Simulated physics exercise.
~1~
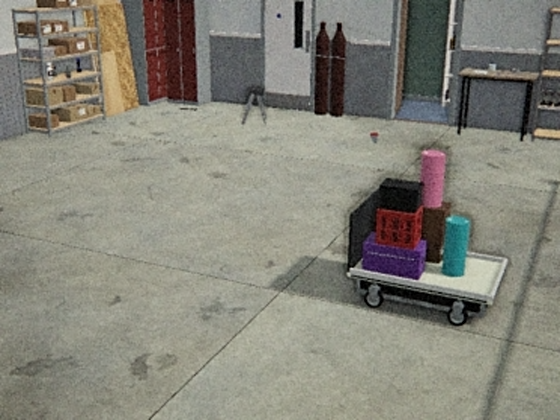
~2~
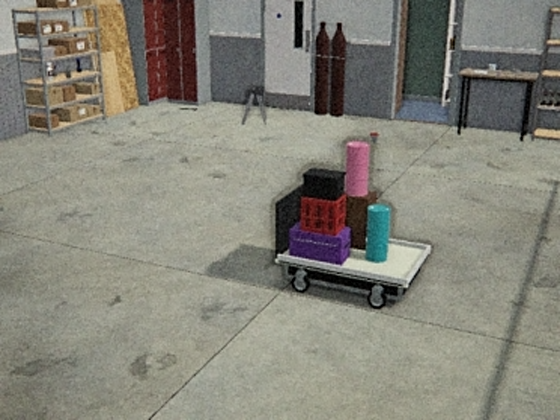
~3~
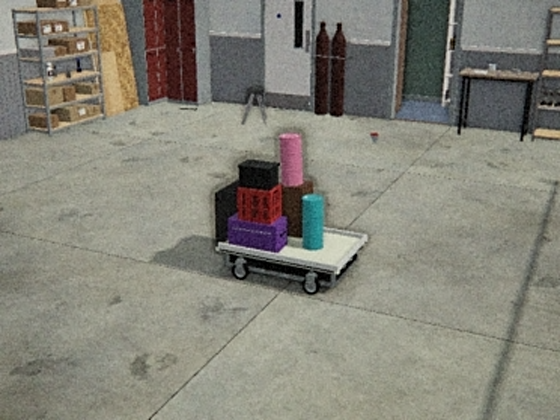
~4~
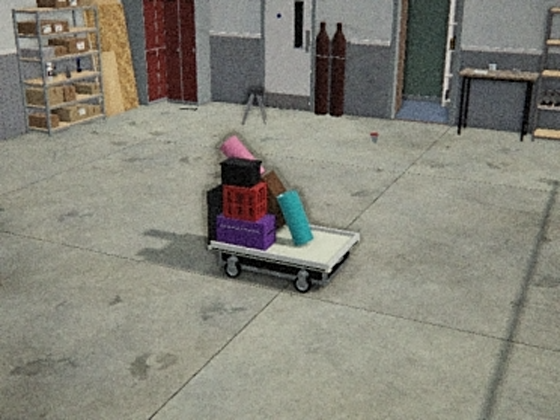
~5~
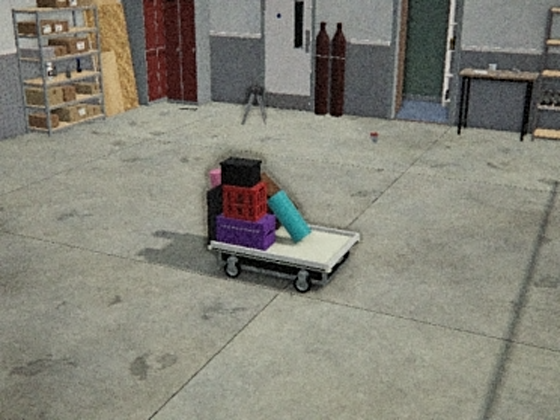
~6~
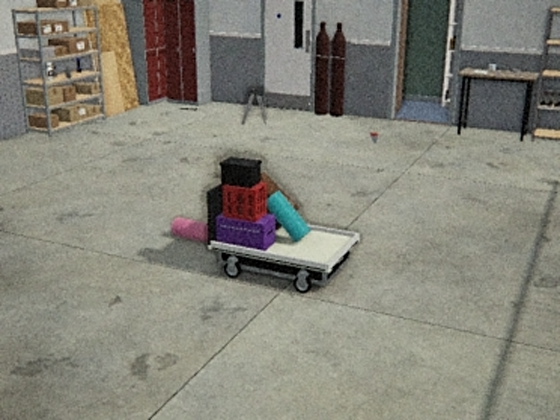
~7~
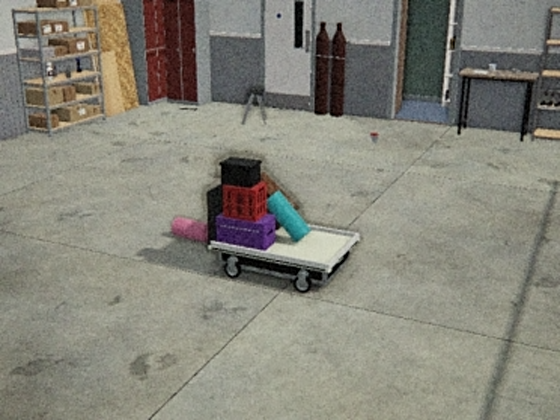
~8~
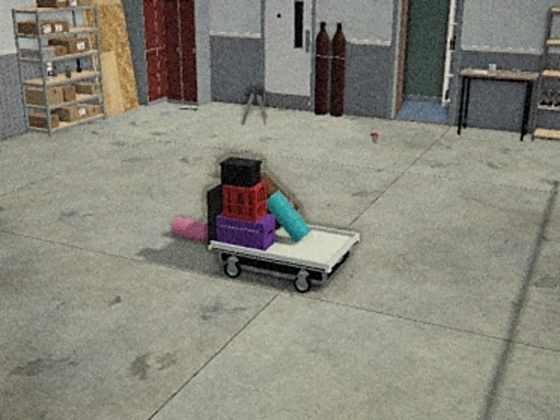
Flat cart rolling left across a workshop and stopping, pink canister toppling over its front onto the floor, turquoise canister tipping askew.
